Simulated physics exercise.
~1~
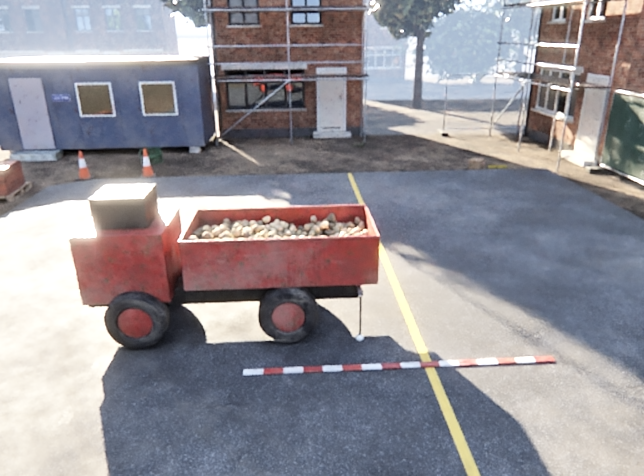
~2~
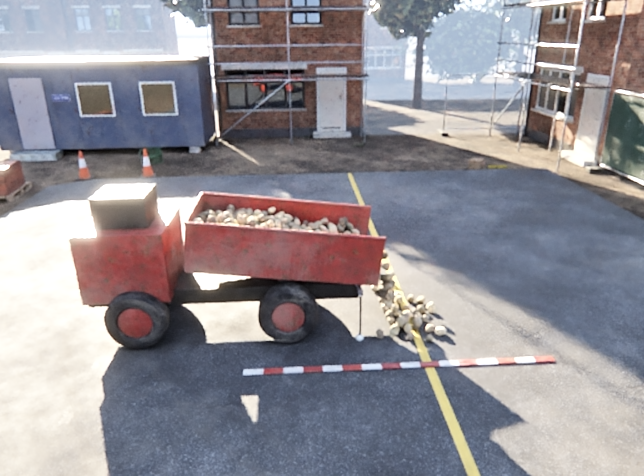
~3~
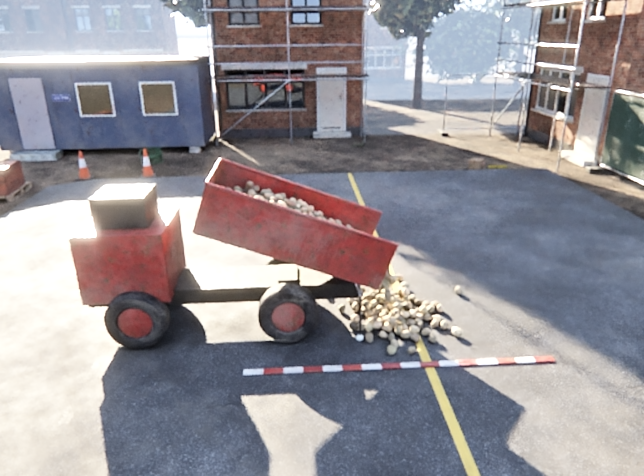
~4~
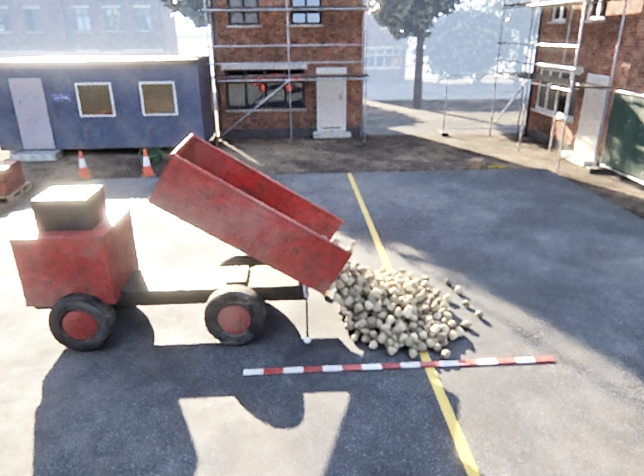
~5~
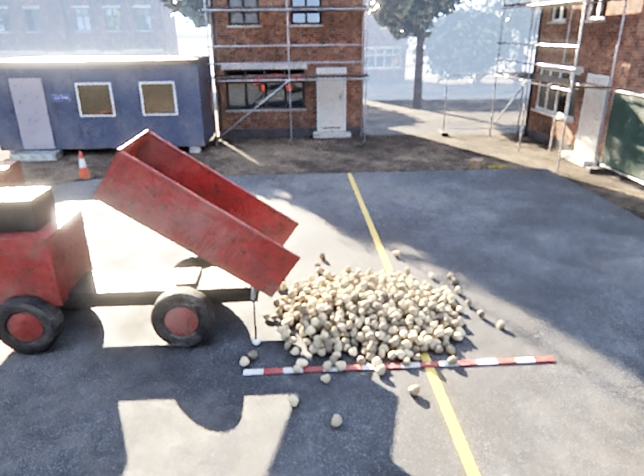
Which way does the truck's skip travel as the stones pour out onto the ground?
The skip moves to the left as the truck draws away from the heap of stones.
